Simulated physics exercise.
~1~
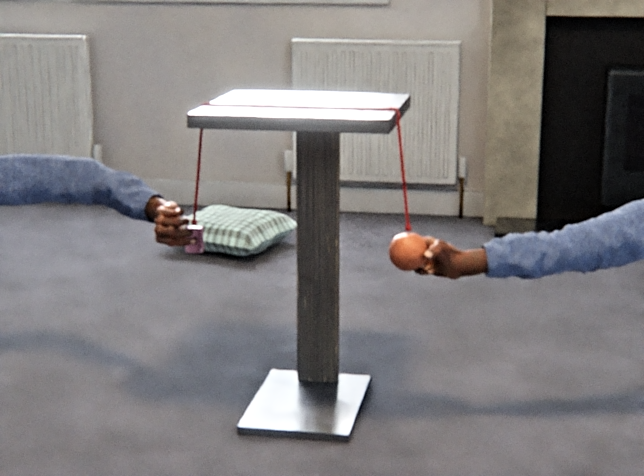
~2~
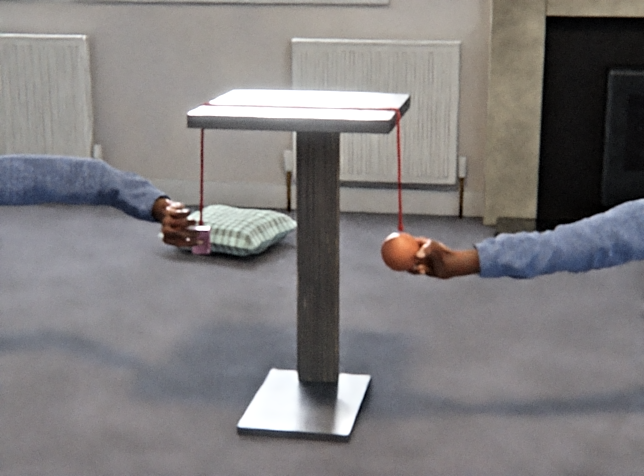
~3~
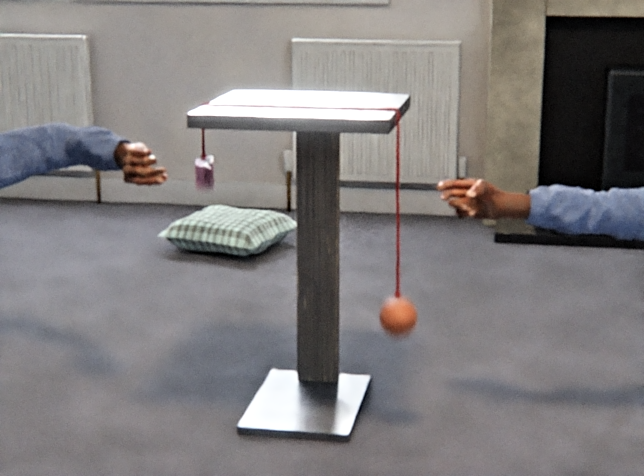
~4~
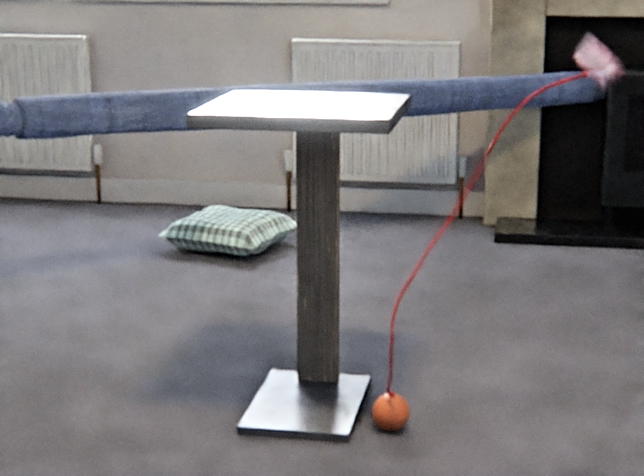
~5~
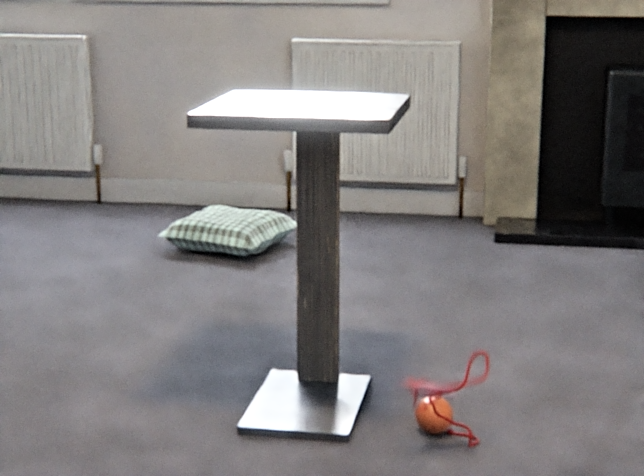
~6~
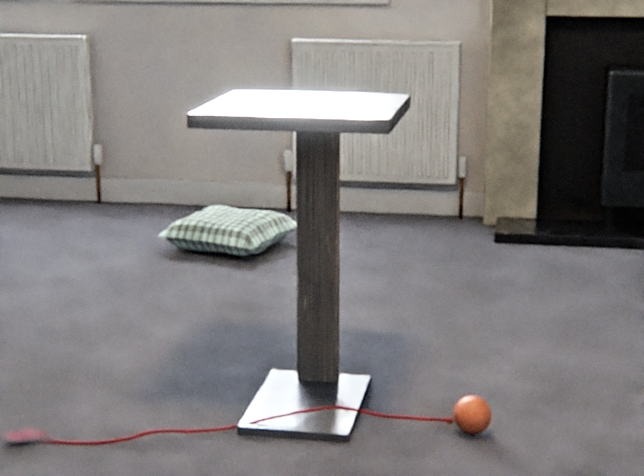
Two hands held a small pinkish box and an orange ball on a red string draped over a small table, then let go. The ball dropped, pulling the box up and off the right side, and both ended on the floor, box left, ball right.
